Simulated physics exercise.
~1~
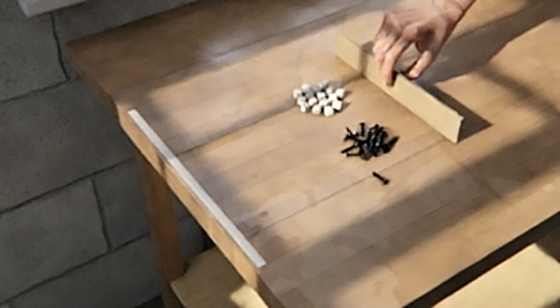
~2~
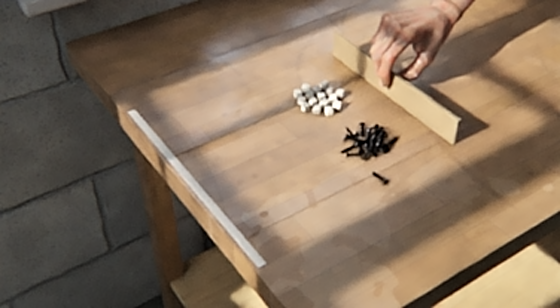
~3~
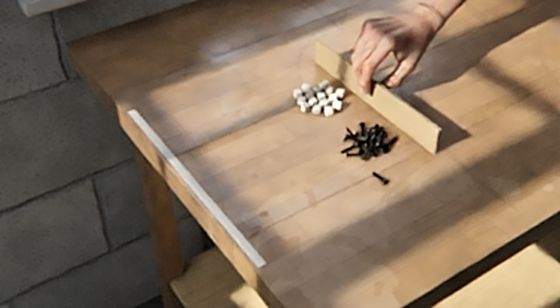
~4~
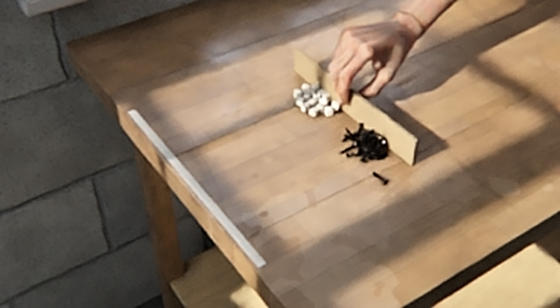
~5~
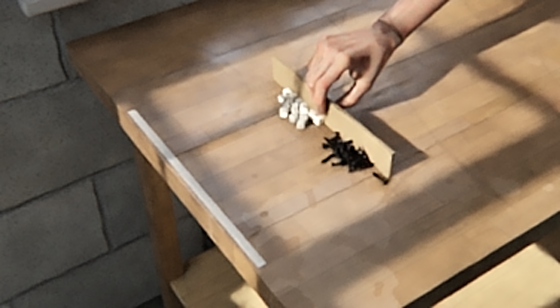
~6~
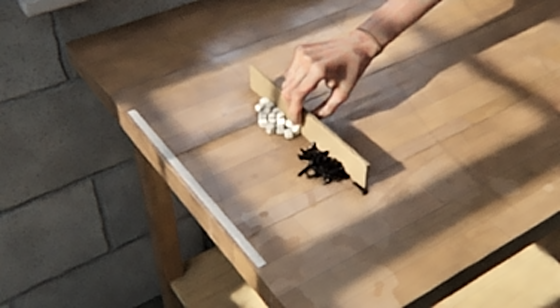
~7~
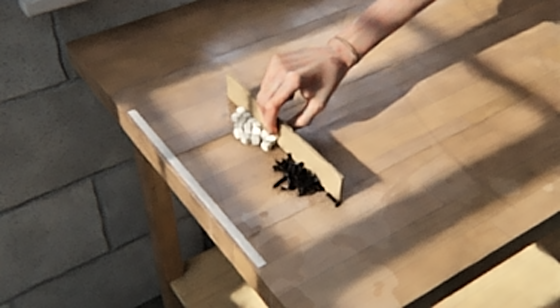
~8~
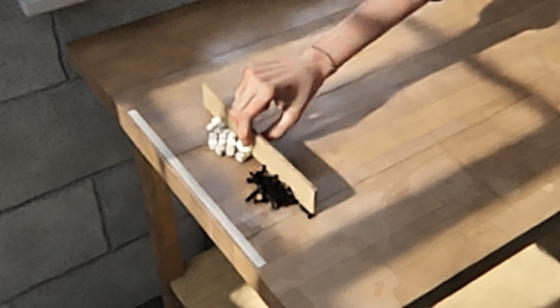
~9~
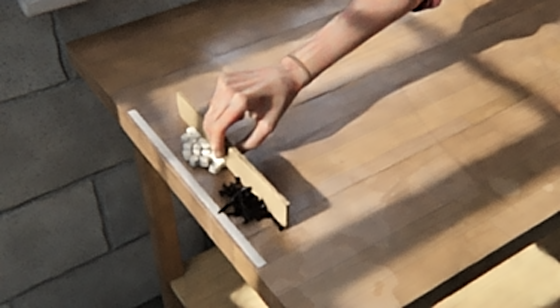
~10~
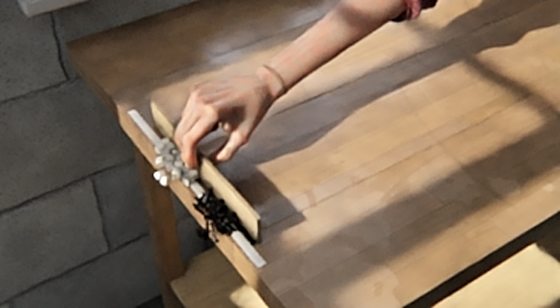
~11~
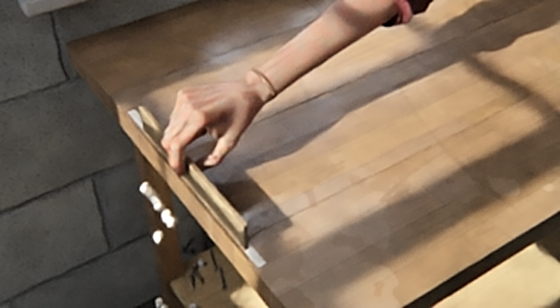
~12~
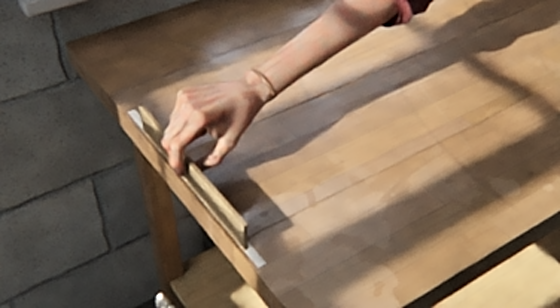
A hand reaches in from the upper right, holding an upright strip of tan card on a wooden table beside a grey block wall, seen from above at an angle. To the left of the card lie a cluster of small white pieces and, nearer the viewer, a heap of black screw-like pieces, while white tape lines the table's left end. The hand slides the card left, gathering both piles against it and sweeping them across the wood. At the tape the card stops, and the white and black pieces spill over the edge and fall, leaving the tabletop clear as the hand stays still.
